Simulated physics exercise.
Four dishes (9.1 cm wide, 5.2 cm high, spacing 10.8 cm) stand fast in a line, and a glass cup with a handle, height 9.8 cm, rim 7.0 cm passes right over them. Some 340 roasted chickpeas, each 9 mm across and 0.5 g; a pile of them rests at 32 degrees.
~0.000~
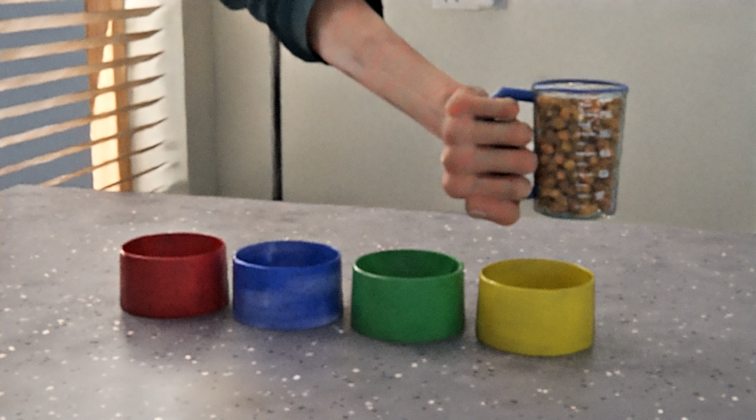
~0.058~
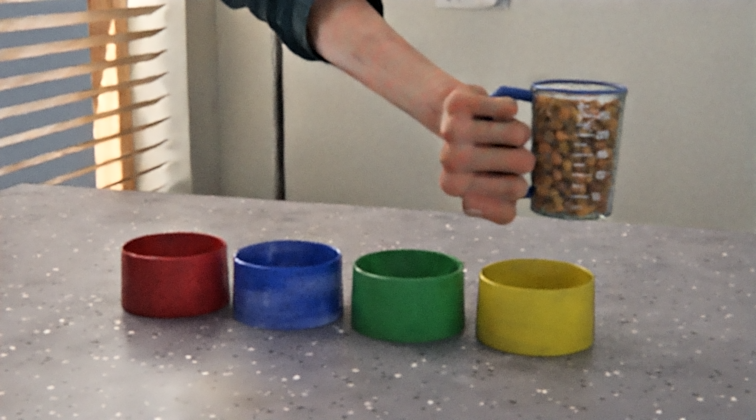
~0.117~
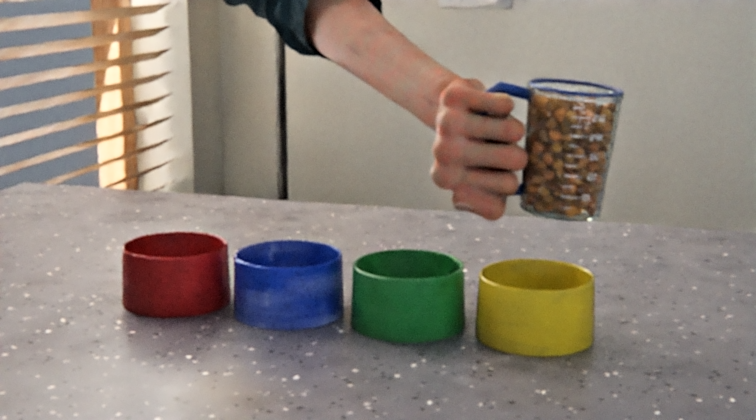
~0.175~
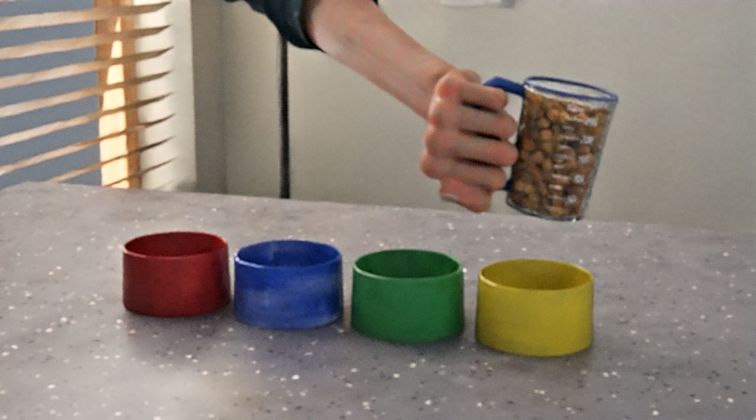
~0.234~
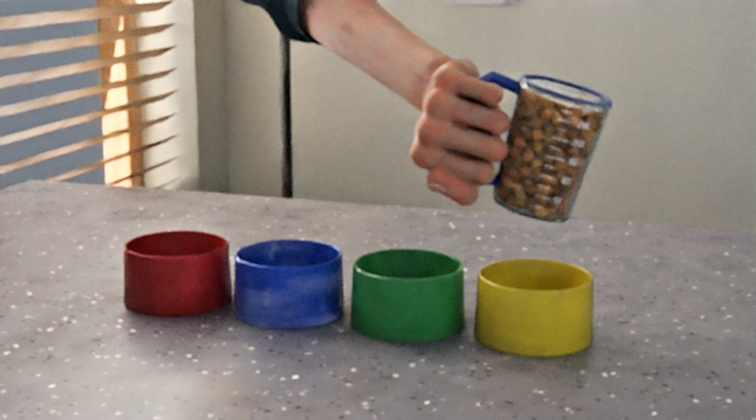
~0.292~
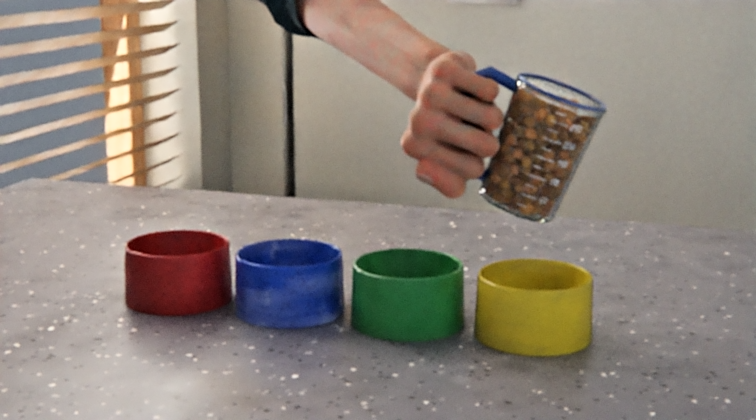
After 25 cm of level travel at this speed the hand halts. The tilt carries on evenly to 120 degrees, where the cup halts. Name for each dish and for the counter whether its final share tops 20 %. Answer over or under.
Red dish: Under; blue dish: Under; green dish: Over; yellow dish: Under; on the counter: Under.
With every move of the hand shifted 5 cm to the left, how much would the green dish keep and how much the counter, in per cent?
In that case green 50, counter 30.
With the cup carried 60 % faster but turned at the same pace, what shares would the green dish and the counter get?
Then: Green 40, counter 50.
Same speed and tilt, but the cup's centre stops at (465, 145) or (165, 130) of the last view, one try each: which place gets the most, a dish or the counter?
The winner: Yellow; green.
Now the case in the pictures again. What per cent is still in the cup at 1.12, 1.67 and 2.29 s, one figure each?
About 95, 25, 0.
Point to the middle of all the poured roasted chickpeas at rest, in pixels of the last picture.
Near (412, 295).
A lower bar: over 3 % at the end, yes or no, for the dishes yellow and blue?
Yellow yes; blue no.
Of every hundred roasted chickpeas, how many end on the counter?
Roughly 10 per cent.
Then, at 1.12 s, tilt 90 degrees; cup holds 95 %, yellow 5 %.
After 1.67 s, tilt 120 degrees; cup holds 25 %, green 60 %, yellow 5 %.
After 2.29 s, tilt 120 degrees; cup holds 0 %, green 85 %, yellow 5 %.
In the end, at 2.6 s, red 0 %, blue 0 %, green 85 %, yellow 5 %, counter 10 %.
